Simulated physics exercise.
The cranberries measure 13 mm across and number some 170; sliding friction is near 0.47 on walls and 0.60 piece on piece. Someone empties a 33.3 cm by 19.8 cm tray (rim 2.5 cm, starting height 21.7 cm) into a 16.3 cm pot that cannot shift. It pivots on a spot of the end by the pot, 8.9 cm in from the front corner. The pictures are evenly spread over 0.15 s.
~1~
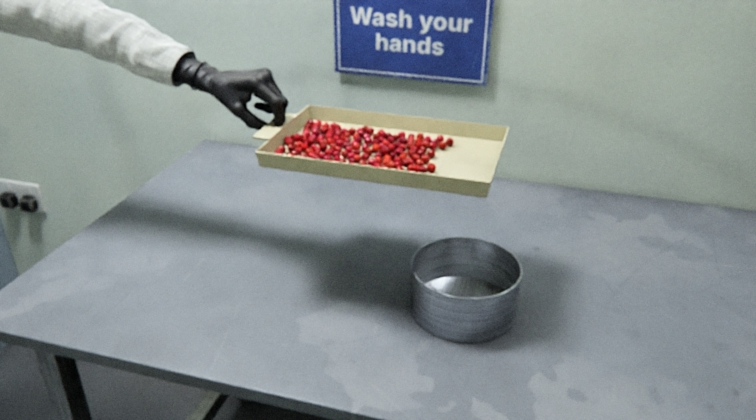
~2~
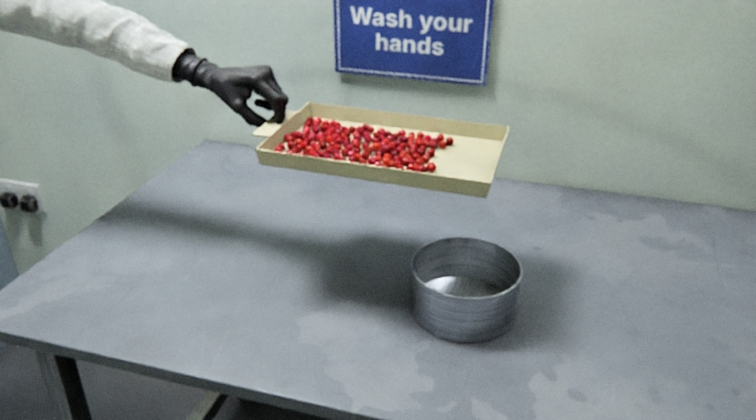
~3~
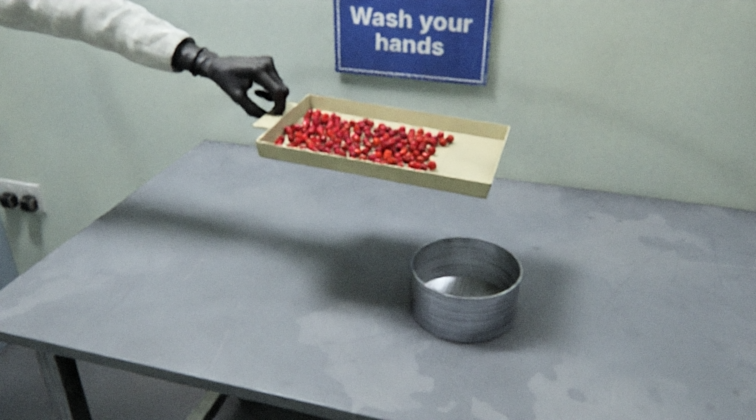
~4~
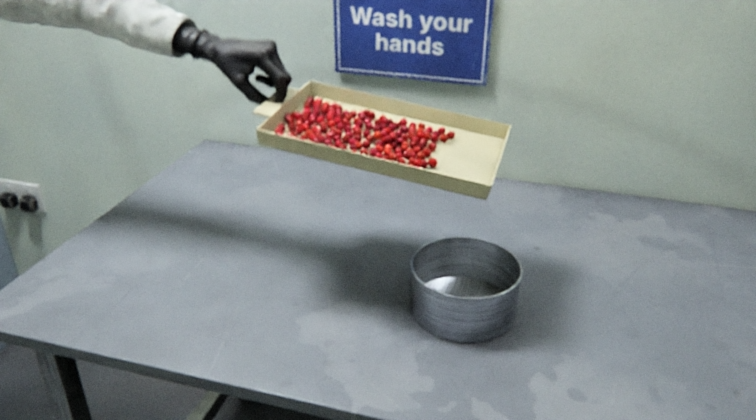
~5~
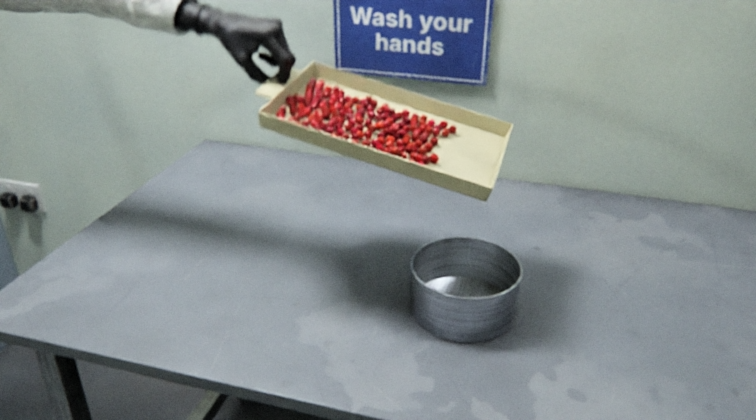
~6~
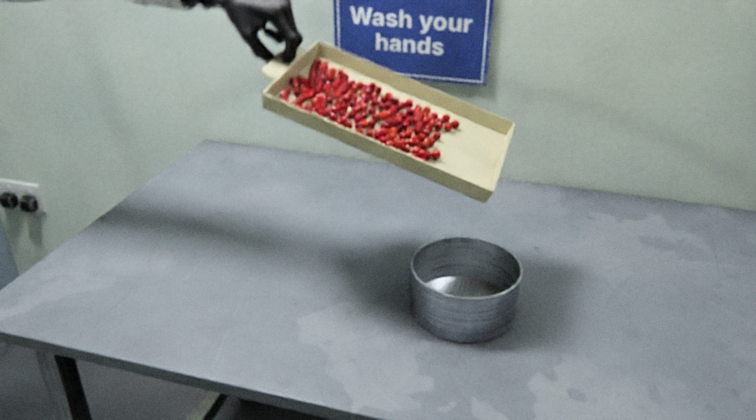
A shallow cream tray of small red berries, held by a black-gloved hand in a white sleeve, starts level above a grey table, seen from slightly above by a still camera. A round metal pot sits below right, and a blue "Wash your hands" sign hangs on the pale green wall. The hand slowly, then faster, raises the left end, tilting the tray down rightward while the berries shift very slightly.
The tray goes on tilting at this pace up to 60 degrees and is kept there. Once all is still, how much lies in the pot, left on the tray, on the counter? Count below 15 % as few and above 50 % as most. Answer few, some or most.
Pot: Few, tray: Some, counter: Most.
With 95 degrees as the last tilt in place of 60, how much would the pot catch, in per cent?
It would be near 15 per cent.
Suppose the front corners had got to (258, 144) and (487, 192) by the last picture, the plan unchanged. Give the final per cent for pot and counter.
Pot 5, counter 0.
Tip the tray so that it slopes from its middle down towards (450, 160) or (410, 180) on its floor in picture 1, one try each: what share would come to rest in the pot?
Some 0 and 10 per cent.
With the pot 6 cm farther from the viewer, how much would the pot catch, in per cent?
In that case some 0 per cent.
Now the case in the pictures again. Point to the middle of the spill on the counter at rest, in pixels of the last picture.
At about (611, 369).
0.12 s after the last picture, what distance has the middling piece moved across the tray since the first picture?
Roughly 0 cm.
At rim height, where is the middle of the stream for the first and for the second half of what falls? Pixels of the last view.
First near (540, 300), later near (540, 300).
Then, 0.12 s after the last picture, tilt 42 degrees; the tray holds 100 %, the pot 0 %.
Then, 0.20 s after the last picture, tilt 56 degrees; the tray holds 100 %, the pot 0 %.
Then, 0.42 s after the last picture, tilt 60 degrees; the tray holds 75 %, the pot 0 %.
In the end, pot 5 %, tray 35 %, counter 60 %.
